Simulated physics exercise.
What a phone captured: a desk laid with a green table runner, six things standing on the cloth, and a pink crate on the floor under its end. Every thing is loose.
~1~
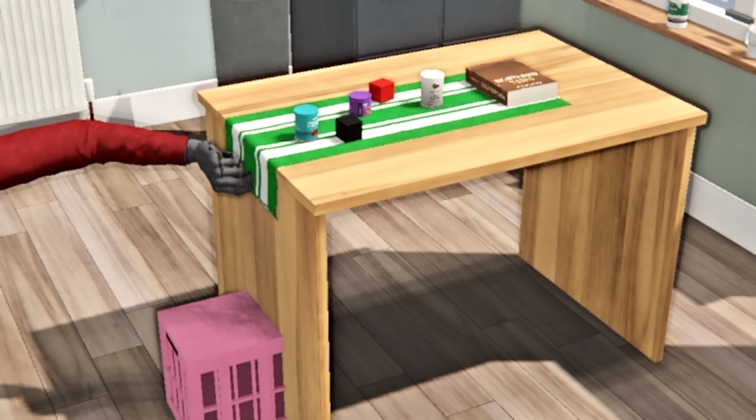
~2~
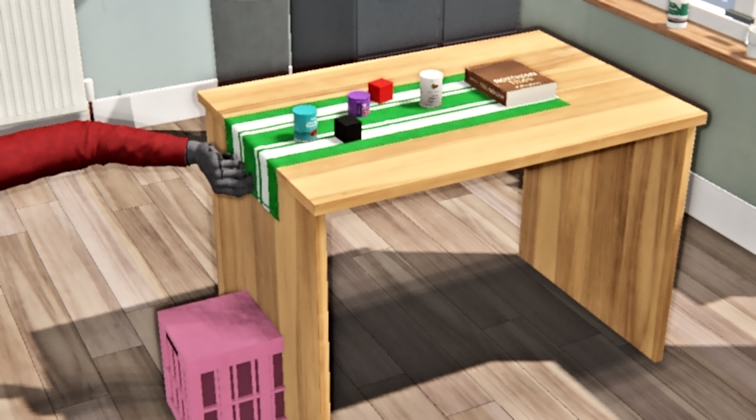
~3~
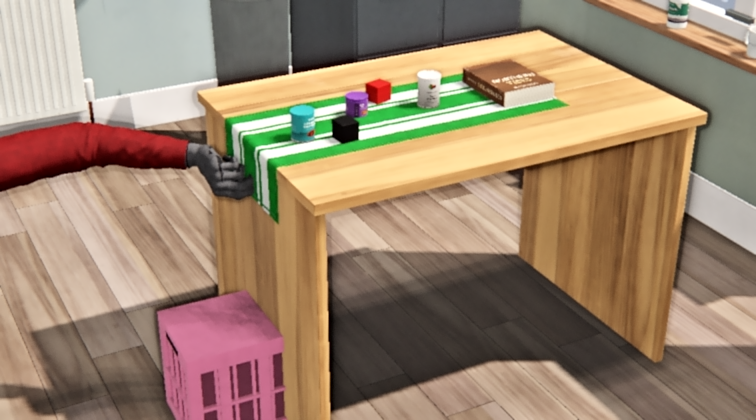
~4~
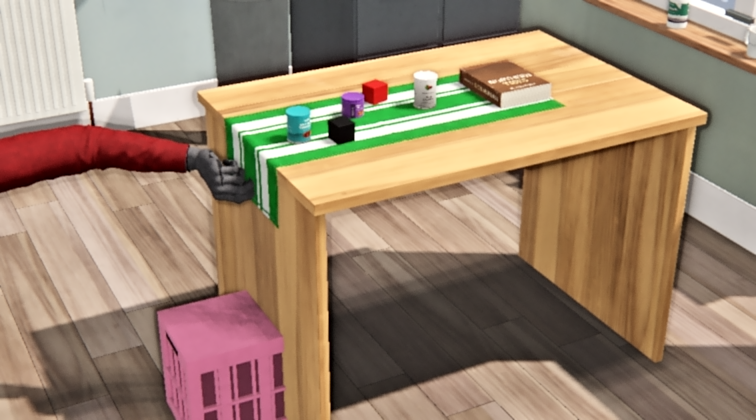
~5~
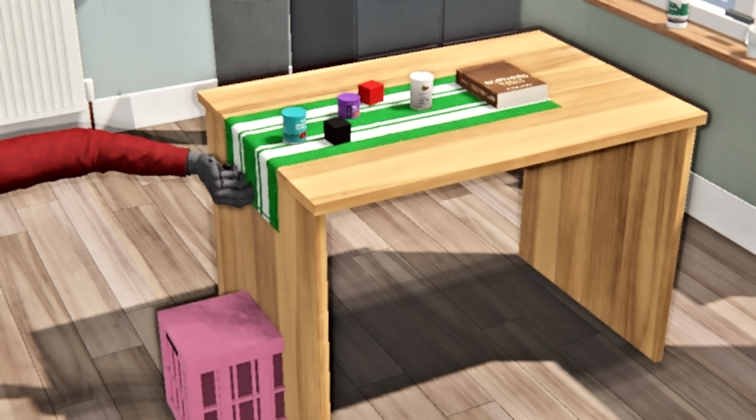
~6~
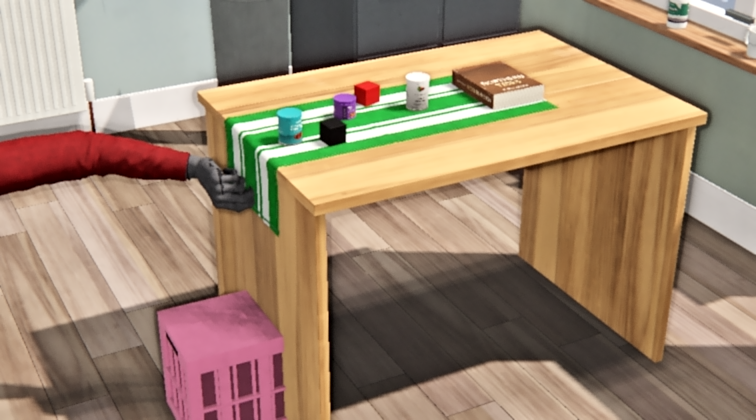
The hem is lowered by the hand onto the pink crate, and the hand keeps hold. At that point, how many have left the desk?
Three items leave the top.
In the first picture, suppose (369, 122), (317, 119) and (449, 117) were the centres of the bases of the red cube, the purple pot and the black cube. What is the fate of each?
Looking at each one, the red cube drops away, the purple pot drops away and the black cube remains in position.
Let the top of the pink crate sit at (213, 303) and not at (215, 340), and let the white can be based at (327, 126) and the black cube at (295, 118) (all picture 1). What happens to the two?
In the end the white can is no longer on top and the black cube is no longer on top.
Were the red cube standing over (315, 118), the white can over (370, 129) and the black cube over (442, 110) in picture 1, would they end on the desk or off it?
First the red cube, which is lost, then the white can, which is lost, and finally the black cube, which is kept.
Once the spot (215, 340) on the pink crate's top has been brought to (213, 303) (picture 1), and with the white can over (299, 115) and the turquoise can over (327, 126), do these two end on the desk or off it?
The white can? Lost. The turquoise can? Lost.
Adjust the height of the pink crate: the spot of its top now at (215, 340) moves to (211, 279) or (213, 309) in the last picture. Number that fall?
1 and 2.
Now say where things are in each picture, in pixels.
Hem (278, 221); turquoise can (306, 109); black cube (349, 119); purple pot (360, 94); red cube (382, 82); white can (432, 74); top of the crate (216, 340), in the first frame.
Hem (279, 222); turquoise can (305, 110), in the second frame.
Hem (279, 225); black cube (345, 120), in the third frame.
Hem (278, 229); purple pot (353, 96); top of the crate (216, 340), in the fourth frame.
Hem (279, 233); red cube (371, 84), in the fifth frame.
Hem (279, 237); turquoise can (290, 113); black cube (333, 123); purple pot (345, 97); red cube (367, 85); white can (418, 77), in the sixth frame.
Early on, hem near (254, 263); turquoise can gone.
Midway, hem on the crate; turquoise can, black cube and purple pot gone.
Finally, hem on the crate; turquoise can, black cube and purple pot gone. It carries off three.
